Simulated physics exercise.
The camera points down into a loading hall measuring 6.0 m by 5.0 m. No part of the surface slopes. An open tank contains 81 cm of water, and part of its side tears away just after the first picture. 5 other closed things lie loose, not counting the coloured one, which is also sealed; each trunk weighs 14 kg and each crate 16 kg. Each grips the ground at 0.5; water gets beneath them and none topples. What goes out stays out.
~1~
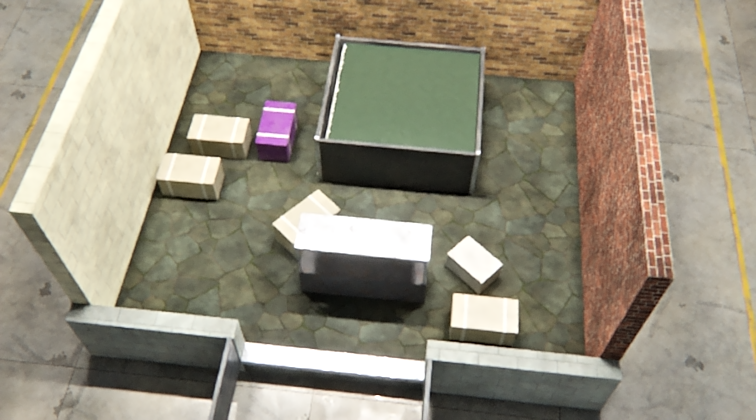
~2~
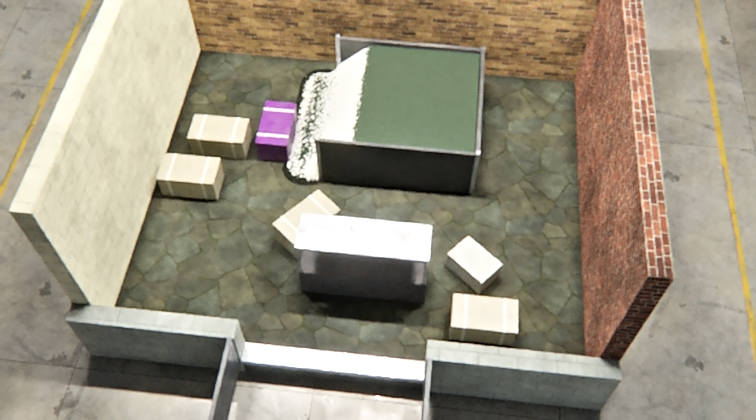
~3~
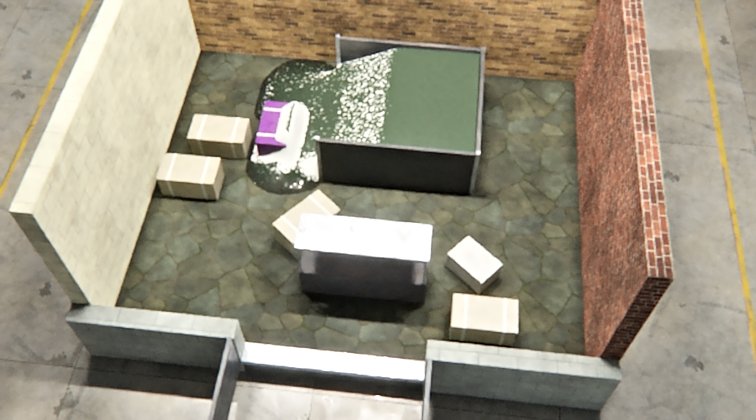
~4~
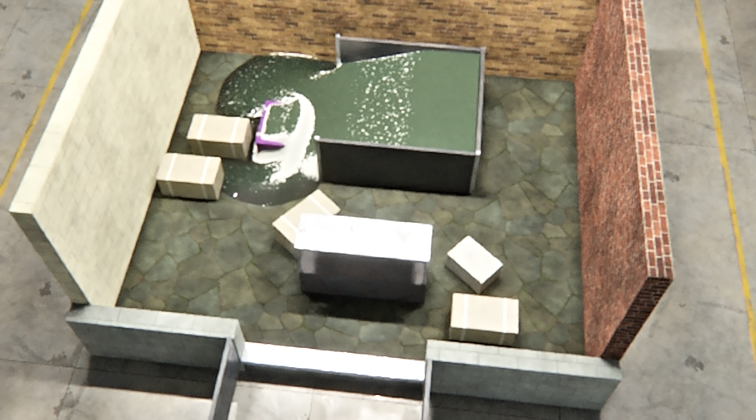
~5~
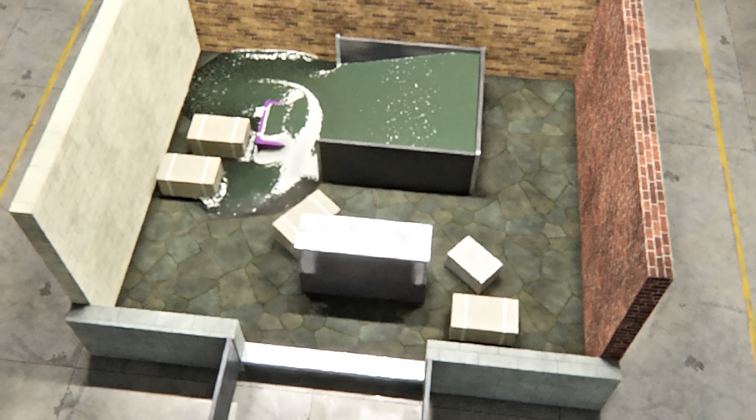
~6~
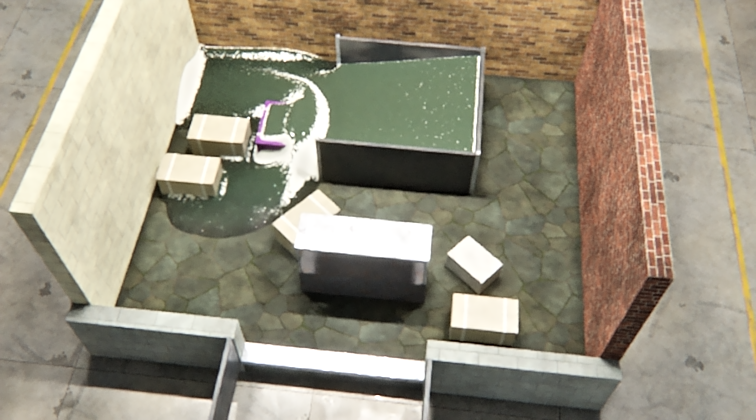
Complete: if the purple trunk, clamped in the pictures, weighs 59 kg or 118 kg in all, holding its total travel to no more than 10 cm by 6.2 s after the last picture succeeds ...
With neither.
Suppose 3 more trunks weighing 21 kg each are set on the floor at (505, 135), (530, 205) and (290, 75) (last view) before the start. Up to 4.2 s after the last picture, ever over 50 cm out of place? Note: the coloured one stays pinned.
Per the listed order, stays closer, stays closer, goes farther.
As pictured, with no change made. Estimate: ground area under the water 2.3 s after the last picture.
At that time the wet patch spans about 18 m2.
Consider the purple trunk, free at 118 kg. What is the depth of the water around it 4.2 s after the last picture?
Around 11 cm.
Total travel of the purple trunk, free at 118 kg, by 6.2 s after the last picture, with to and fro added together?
Total distance: Near 80 cm.
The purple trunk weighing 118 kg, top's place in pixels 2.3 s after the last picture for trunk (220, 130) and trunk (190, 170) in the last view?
I'd say close to (198, 207) and close to (178, 283).
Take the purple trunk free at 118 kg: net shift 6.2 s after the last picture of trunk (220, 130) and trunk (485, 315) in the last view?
In turn they sit 250 cm and 150 cm away.
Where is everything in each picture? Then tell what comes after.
The purple trunk at (276, 123) rests on the ground; water covers 3.9 m2; 0 of 6 have shifted, in the first frame.
The purple trunk at (276, 123), on the bottom; 5.1 m2 under water; 0 of 6 have shifted, in the second frame.
The purple trunk at (276, 123), on the bottom; 6.4 m2 under water; 0 of 6 have shifted, in the third frame.
The purple trunk at (276, 123), on the bottom; water covers 7.9 m2; 0 of 6 have shifted, in the fourth frame.
The purple trunk at (276, 123) rests on the ground; 9.5 m2 under water; 0 of 6 have shifted, in the fifth frame.
The purple trunk at (276, 123), on the bottom; water covers 10.7 m2; 0 of 6 have shifted, in the sixth frame.
Then, 0.6 s after the last picture the purple trunk would be 59 cm from its start with 59 kg and 58 cm from its start with 118 kg; 19 cm of water round it then.
Then, 2.3 s after the last picture the purple trunk would be 120 cm from its start with 59 kg and 66 cm from its start with 118 kg; 21 cm of water round it then.
Then, 4.2 s after the last picture the purple trunk would be 210 cm from its start with 59 kg and 68 cm from its start with 118 kg; 11 cm of water round it then.
Then, 6.2 s after the last picture the purple trunk would be 183 cm from its start with 59 kg and 68 cm from its start with 118 kg; 12 cm of water round it then.
